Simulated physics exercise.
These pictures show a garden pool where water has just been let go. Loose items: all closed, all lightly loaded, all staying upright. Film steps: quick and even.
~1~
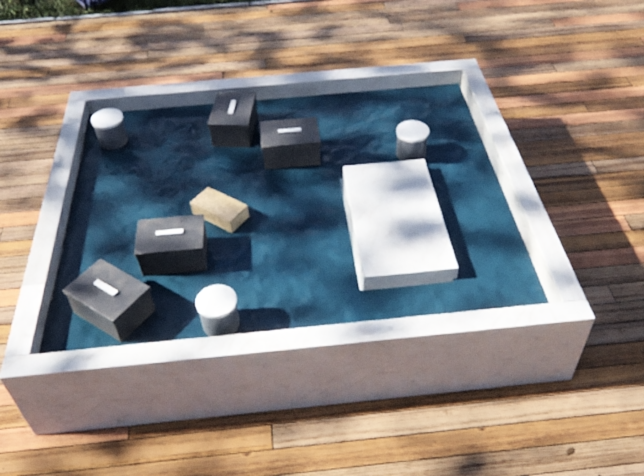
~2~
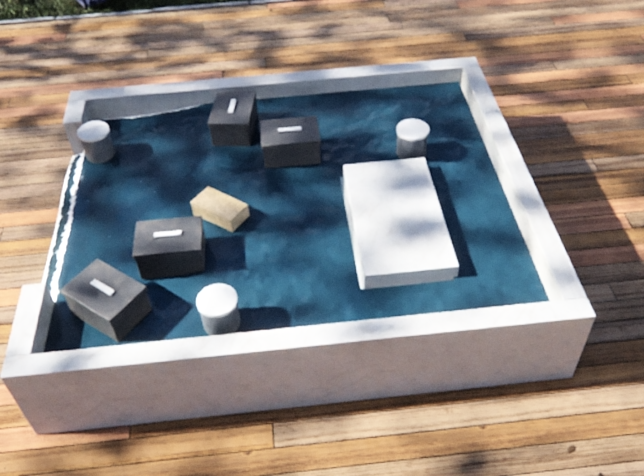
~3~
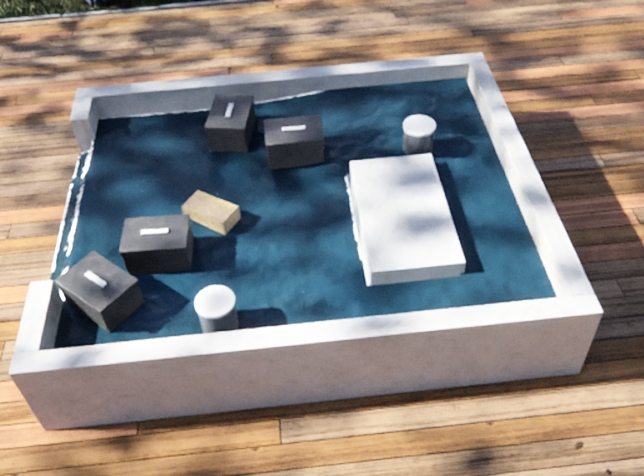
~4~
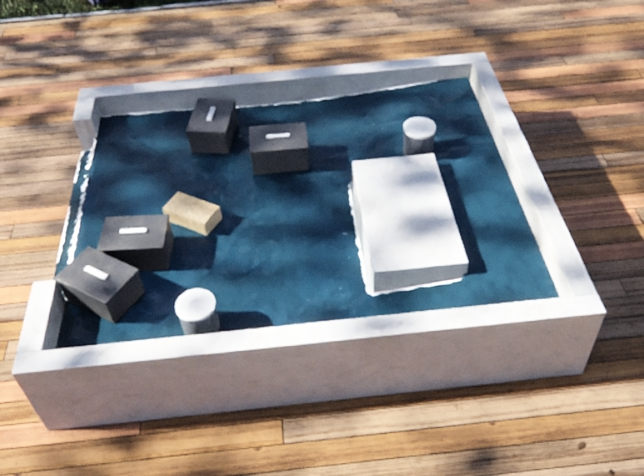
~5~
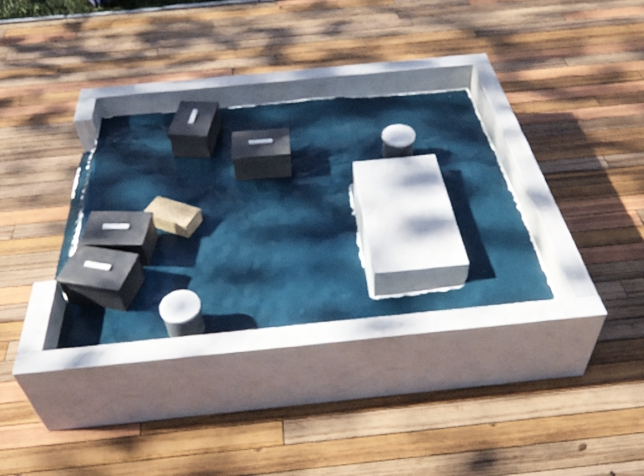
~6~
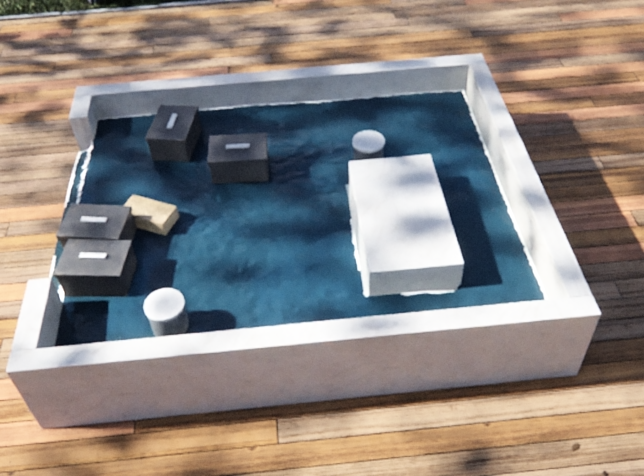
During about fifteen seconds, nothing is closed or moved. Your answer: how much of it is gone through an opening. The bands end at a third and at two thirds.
Result: High band.
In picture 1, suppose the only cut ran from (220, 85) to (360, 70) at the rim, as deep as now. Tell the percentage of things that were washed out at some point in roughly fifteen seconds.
That comes to 50 per cent of the things.
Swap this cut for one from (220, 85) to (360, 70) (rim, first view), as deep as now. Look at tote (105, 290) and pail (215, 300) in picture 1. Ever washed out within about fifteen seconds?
Per object, in order: Retained / retained.
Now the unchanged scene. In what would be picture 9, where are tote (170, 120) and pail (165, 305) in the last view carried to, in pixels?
Estimate: First at (122, 138), second at (124, 301), approximately.
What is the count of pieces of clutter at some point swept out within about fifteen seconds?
The total is 7.
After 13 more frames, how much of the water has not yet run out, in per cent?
52 %.
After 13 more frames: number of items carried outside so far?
The number comes out at 5.
A moment on, 3 of 8 are out; 5 afloat.
Next, 5 of 8 are out; 3 afloat.
Later, 7 of 8 are out; 1 afloat.
In the end, 7 of 8 are out; 1 afloat.
